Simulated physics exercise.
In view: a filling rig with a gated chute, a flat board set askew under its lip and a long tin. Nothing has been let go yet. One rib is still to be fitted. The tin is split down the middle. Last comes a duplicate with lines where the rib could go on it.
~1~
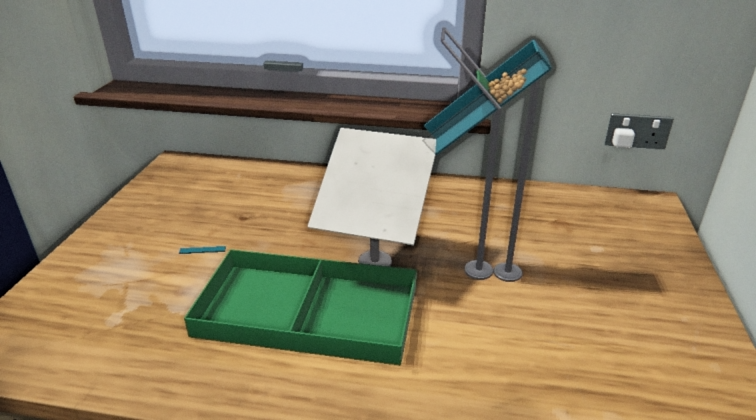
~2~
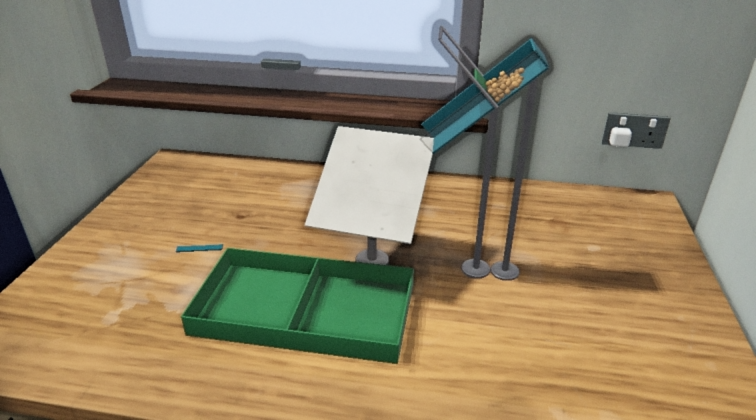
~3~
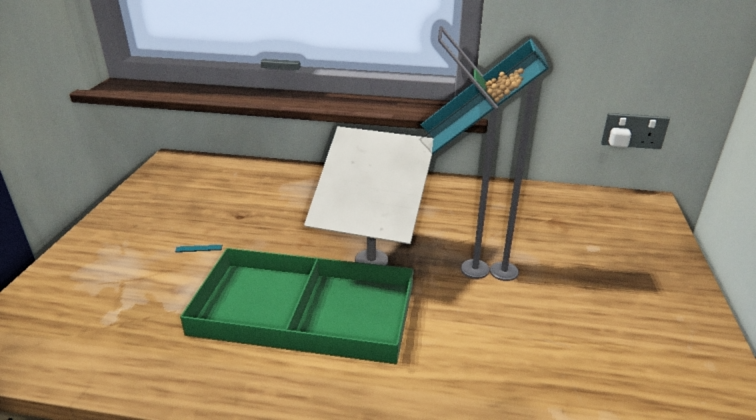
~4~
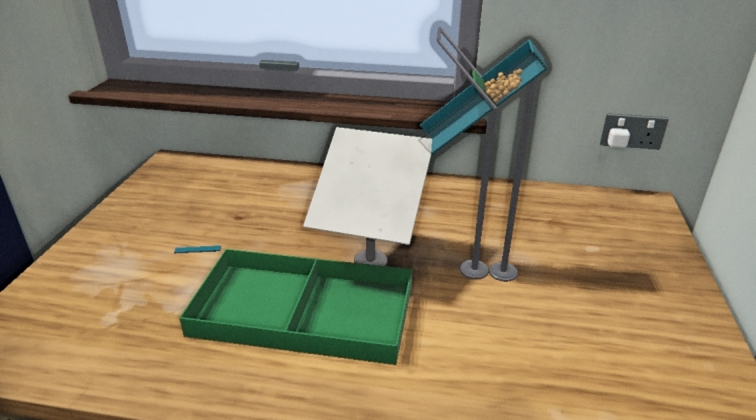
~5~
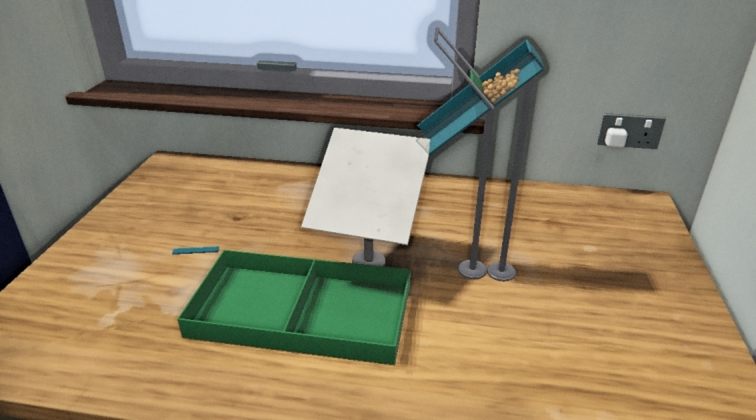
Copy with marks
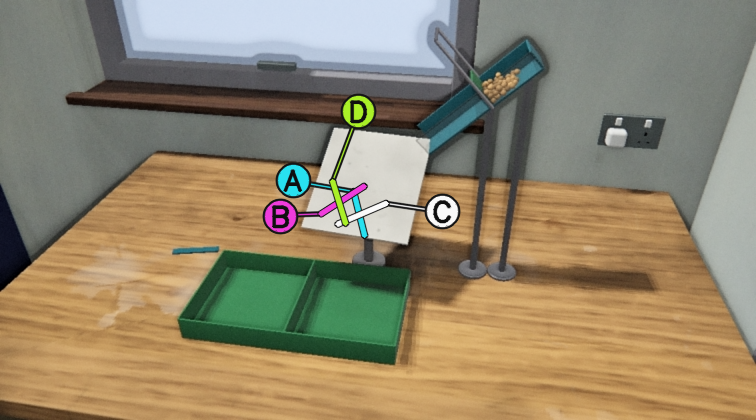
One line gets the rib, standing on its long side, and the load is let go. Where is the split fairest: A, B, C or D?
Choose B.
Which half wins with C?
Left.
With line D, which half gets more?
The right half.
On the marked copy, line A from (353, 191) to (364, 235); line B from (364, 186) to (321, 213); line C from (386, 203) to (337, 224); line D from (332, 181) to (345, 223).
If A is chosen, of what is caught, a small part in the left half, most in the right.
If B is chosen, of what is caught, about a third in the left half, about two thirds in the right.
If C is chosen, of what is caught, nearly all in the left half, a small part in the right.
If D is chosen, of what is caught, a small part in the left half, nearly all in the right.
